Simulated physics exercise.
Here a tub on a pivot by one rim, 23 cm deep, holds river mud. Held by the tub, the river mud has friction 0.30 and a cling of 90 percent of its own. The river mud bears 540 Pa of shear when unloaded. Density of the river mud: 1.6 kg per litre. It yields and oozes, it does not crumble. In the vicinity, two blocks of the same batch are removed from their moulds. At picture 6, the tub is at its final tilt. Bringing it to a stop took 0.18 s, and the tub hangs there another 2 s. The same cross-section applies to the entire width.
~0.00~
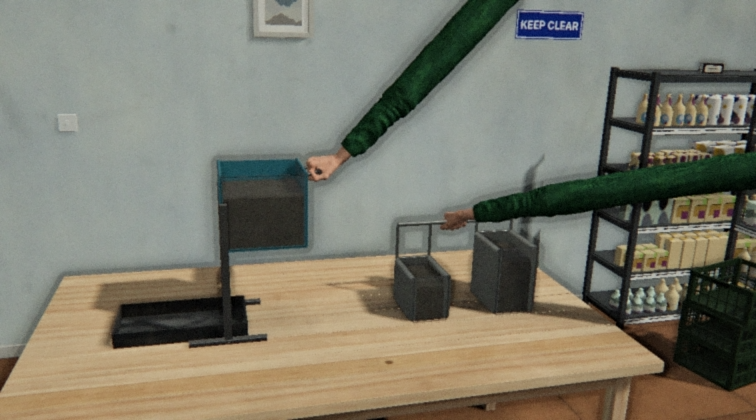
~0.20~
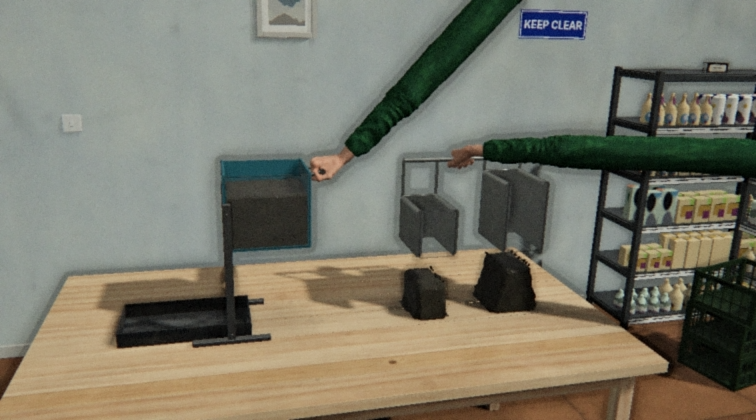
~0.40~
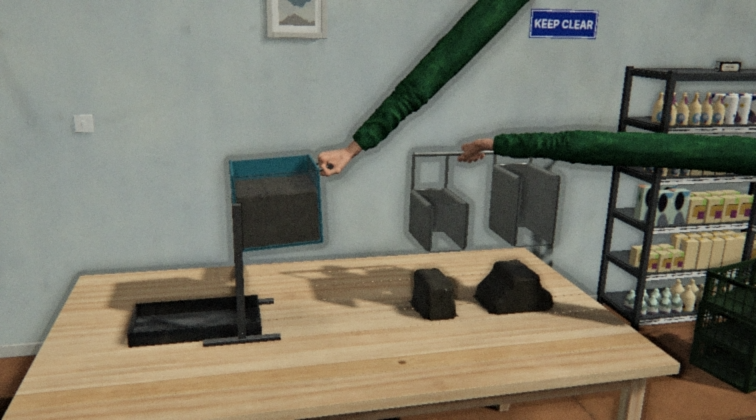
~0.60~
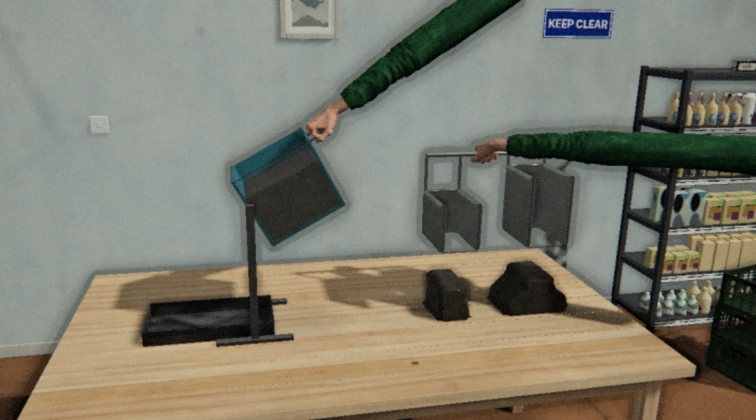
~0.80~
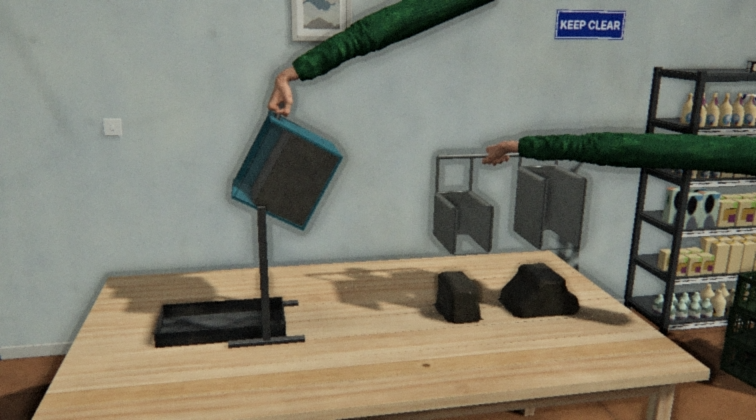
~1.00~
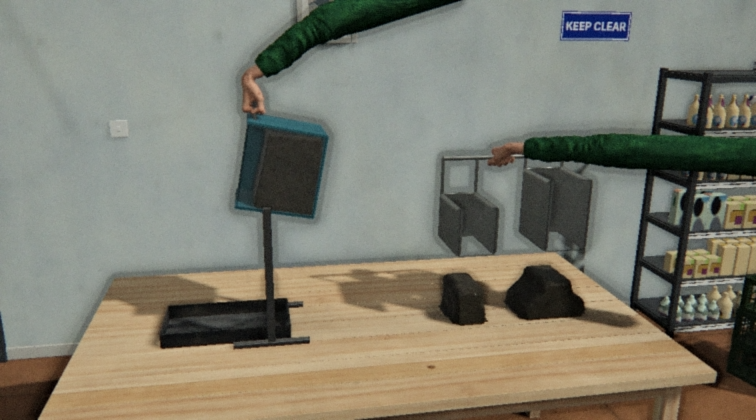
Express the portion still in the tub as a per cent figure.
I would say about 82 percent.
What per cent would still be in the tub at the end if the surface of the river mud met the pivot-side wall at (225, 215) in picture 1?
Result: Approx. 100 % remaining in tub.
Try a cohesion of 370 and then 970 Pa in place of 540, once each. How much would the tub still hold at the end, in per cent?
First 65 %, second 100 %.
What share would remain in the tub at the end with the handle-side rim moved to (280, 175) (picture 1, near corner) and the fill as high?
In that case close to 100 %.
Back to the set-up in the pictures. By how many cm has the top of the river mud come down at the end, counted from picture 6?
7 cm or so.
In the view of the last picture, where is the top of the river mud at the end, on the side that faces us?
Looking at the last picture, I'd put it at about (287, 159).
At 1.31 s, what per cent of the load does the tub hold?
It's something like 95 % of the original load.
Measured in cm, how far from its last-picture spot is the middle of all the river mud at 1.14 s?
The distance comes to some 3 cm.
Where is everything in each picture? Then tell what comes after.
The first picture shows handle-side rim at (305, 174), tilt 0 degrees; highest point of the river mud at (239, 197); test blocks 13 cm, 20 cm high (left to right).
The second picture shows handle-side rim at (308, 174), tilt 0 degrees; highest point of the river mud at (243, 197); test blocks 13 cm, 17 cm high (left to right).
The third picture shows handle-side rim at (316, 170), tilt 3 degrees; highest point of the river mud at (312, 191); test blocks 13 cm, 13 cm high (left to right).
The fourth picture shows handle-side rim at (306, 141), tilt 29 degrees; highest point of the river mud at (314, 162); test blocks 13 cm, 13 cm high (left to right).
The fifth picture shows handle-side rim at (271, 123), tilt 61 degrees; highest point of the river mud at (291, 136); test blocks 13 cm, 13 cm high (left to right).
The sixth picture shows handle-side rim at (248, 125), tilt 79 degrees; highest point of the river mud at (273, 135); test blocks 13 cm, 13 cm high (left to right).
By 1.14 s, the tub is at 79 degrees and holds 100 %.
By 1.31 s, the tub is at 79 degrees and holds 94 %.
By 1.48 s, the tub is at 79 degrees and holds 88 %.
By 1.65 s, the tub is at 79 degrees and holds 83 %.
By 3.00 s, at the end, the tub is at 79 degrees and holds 82 %.
